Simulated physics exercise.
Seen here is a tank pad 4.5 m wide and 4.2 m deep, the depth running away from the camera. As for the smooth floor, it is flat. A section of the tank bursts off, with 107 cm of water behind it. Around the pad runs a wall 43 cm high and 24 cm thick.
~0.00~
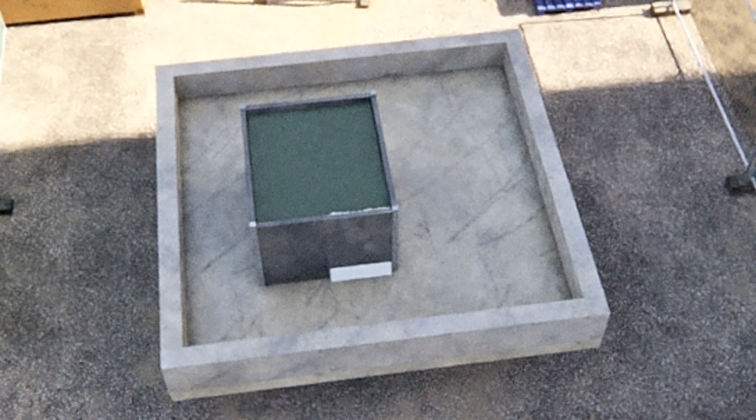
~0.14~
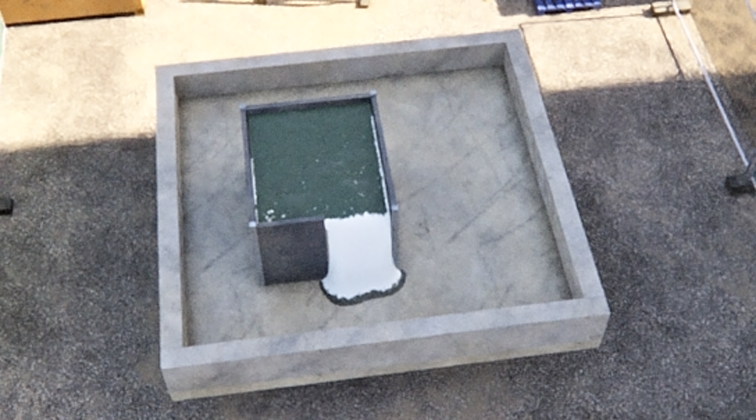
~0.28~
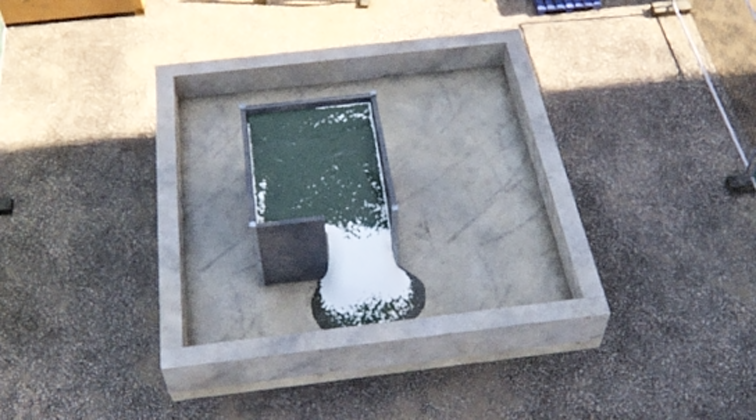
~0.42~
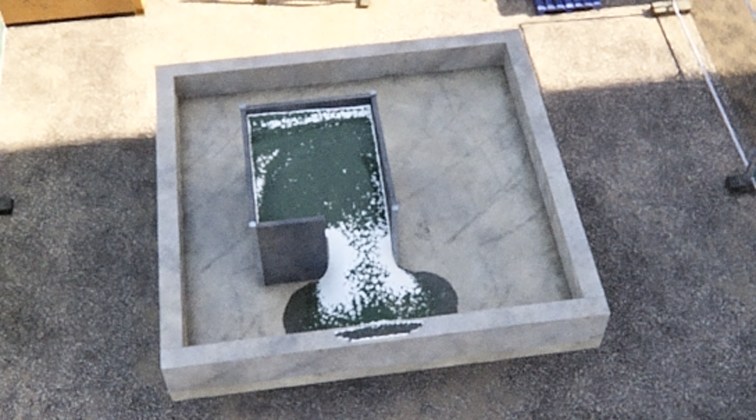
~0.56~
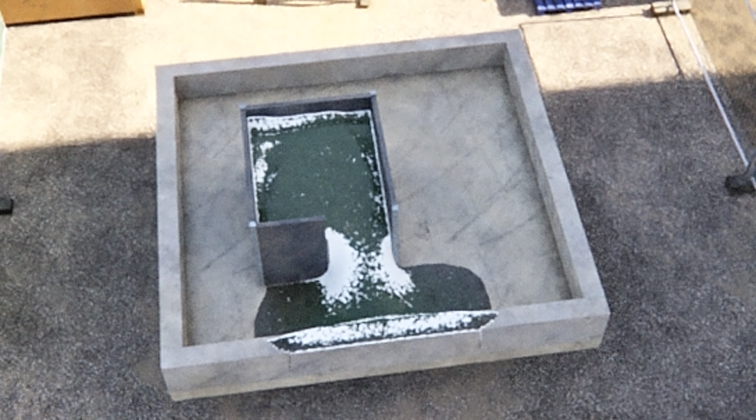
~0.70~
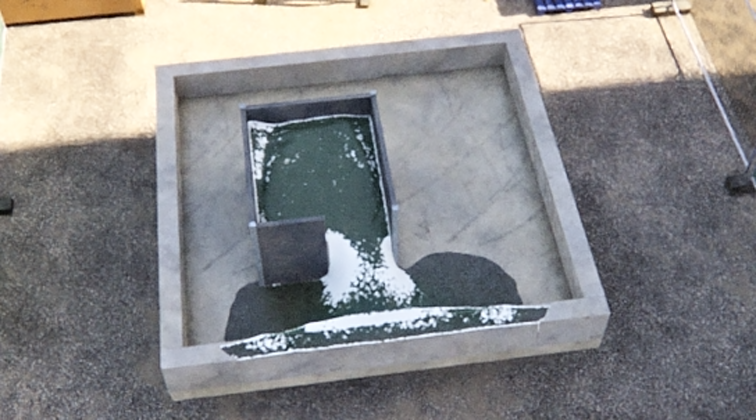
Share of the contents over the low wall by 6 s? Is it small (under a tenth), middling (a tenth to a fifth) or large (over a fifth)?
It is small, under a tenth.
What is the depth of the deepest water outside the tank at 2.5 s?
I'd say near 40 centimetres.
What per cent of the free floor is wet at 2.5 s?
I'd guess around 80 %.
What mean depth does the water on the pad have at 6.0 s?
Roughly 13 centimetres.
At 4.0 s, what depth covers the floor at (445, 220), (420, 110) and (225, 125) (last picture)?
4, 9 and 14 cm, respectively.
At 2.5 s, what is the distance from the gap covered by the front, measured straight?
Roughly 3.8 m.
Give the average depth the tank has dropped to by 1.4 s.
Around 63 cm on average.
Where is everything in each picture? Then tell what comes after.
Still water, 107 cm deep, in the tank at (316, 161), in the first picture.
The front is at (337, 298), 0.5 m from the gap at (359, 248); 0.2 m2 of floor is under water; 107 cm left at the back of the tank, in the second picture.
The front is at (363, 339), 1.0 m from the gap at (360, 251); 0.8 m2 of floor is under water; 104 cm left at the back of the tank, in the third picture.
Water pours out at (360, 254) and has run 1.3 m, to (447, 333); deepest outside 65 cm, 94 cm at the tank's back, in the fourth picture.
The front is at (499, 327), 1.8 m from the gap at (360, 254); 2.8 m2 of floor is under water; 91 cm left at the back of the tank, in the fifth picture.
The front is at (544, 321), 2.3 m from the gap at (360, 254); 3.7 m2 of floor is under water; 90 cm left at the back of the tank, in the sixth picture.
After 1.1 s water covers 25 % of the floor and is deepest (72 cm) near (364, 344); 1 % is over the wall.
After 1.4 s water covers 35 % of the floor and is deepest (72 cm) near (364, 344); 3 % is over the wall.
After 2.5 s water covers 65 % of the floor and is deepest (40 cm) near (380, 342); 7 % is over the wall.
After 4.0 s water covers 80 % of the floor and is deepest (29 cm) near (380, 342); 7 % is over the wall.
After 6.0 s water covers 80 % of the floor and is deepest (28 cm) near (308, 158); 7 % is over the wall.
